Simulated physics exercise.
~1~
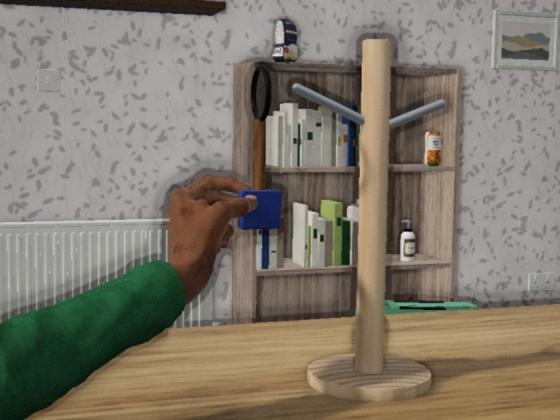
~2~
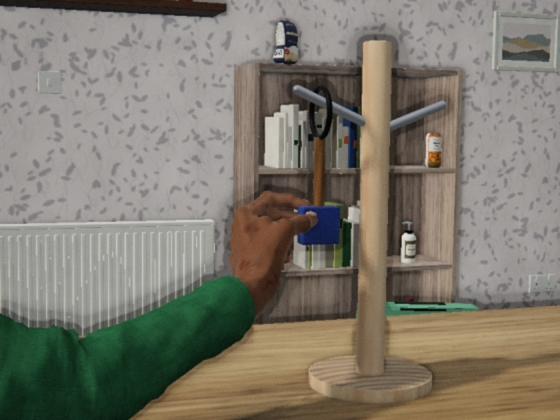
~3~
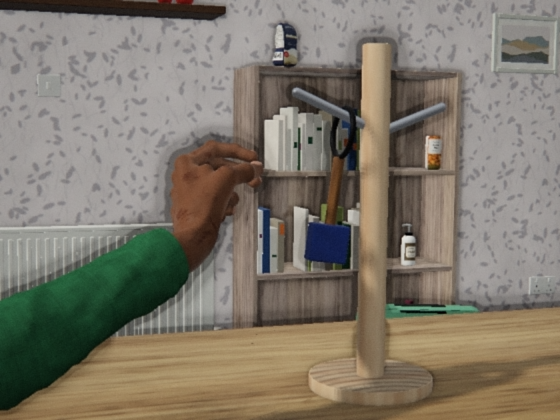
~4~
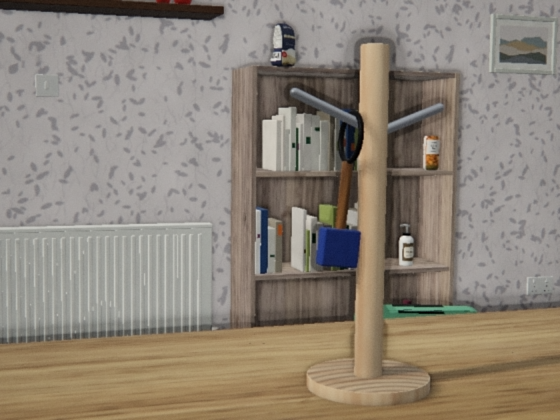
A blue brush with a looped handle was carried right by a hand in a green sleeve and hooked onto the left peg of a wooden stand, then the hand let go and drew away, leaving it hanging there at a slight tilt.
